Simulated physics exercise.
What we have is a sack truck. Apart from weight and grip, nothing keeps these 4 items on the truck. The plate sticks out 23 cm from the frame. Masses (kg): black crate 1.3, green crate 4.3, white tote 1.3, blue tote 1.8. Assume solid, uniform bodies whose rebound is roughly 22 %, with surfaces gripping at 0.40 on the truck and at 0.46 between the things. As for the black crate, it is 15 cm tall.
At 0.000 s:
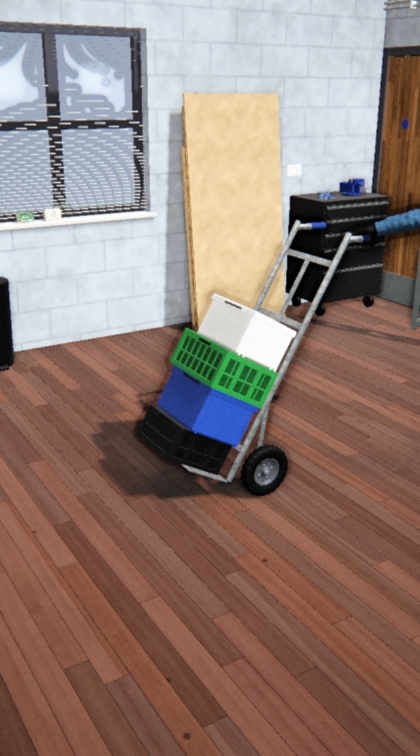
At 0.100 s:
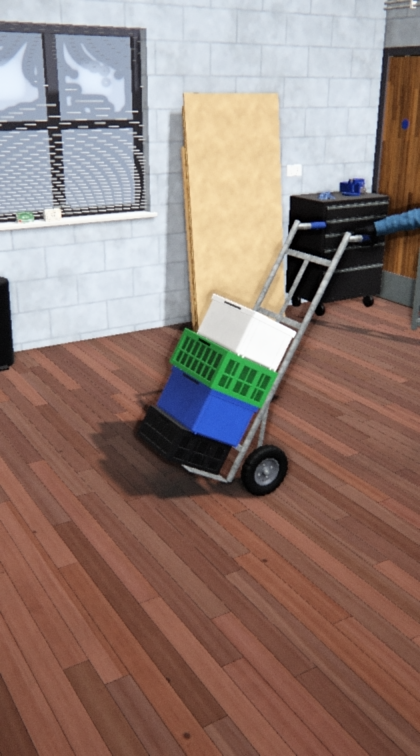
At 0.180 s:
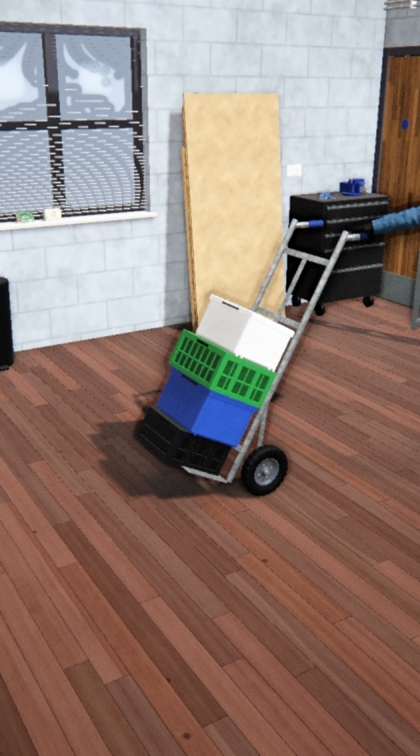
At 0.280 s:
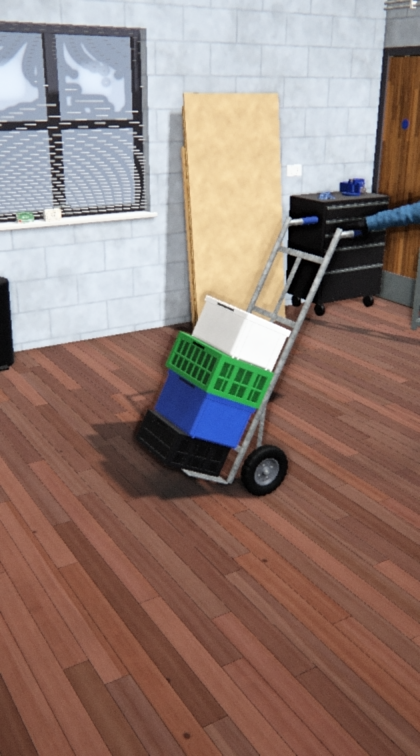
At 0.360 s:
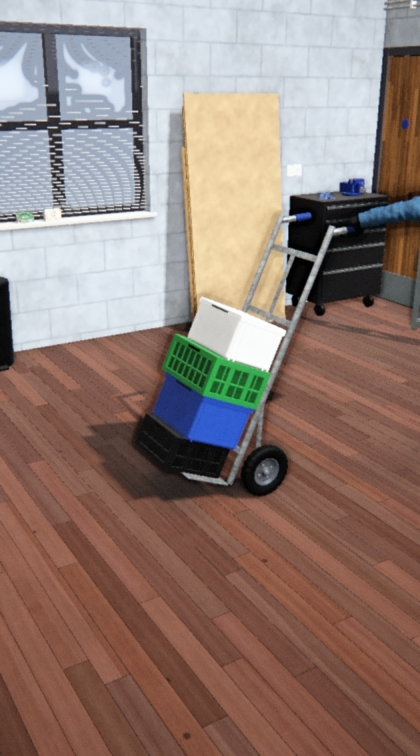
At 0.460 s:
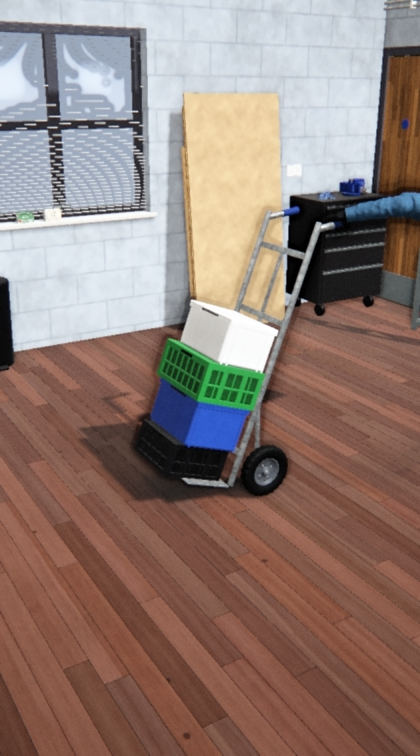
A sack truck stacked with a tote and crates slowly tilts upright as an arm pushes its handle.
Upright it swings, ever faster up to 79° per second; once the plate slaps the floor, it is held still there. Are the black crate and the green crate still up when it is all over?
Outcome: The black crate does not go down, the green crate does not go down.
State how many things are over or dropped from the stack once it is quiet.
0.
By 0.86 s, truck upright; green crate rocked 3° off its seat near (179, 397); black crate rocked 3° off its seat near (179, 471); white tote rocked 3° off its seat.
By 1.36 s, truck upright; green crate rocked 4° off its seat near (176, 397); black crate rocked 4° off its seat near (179, 471); white tote rocked 4° off its seat.
When it is over (2.1 s), all 4 within 10 cm of the start. End places, in pixels of the last picture, black crate near (180, 471), green crate near (182, 396).
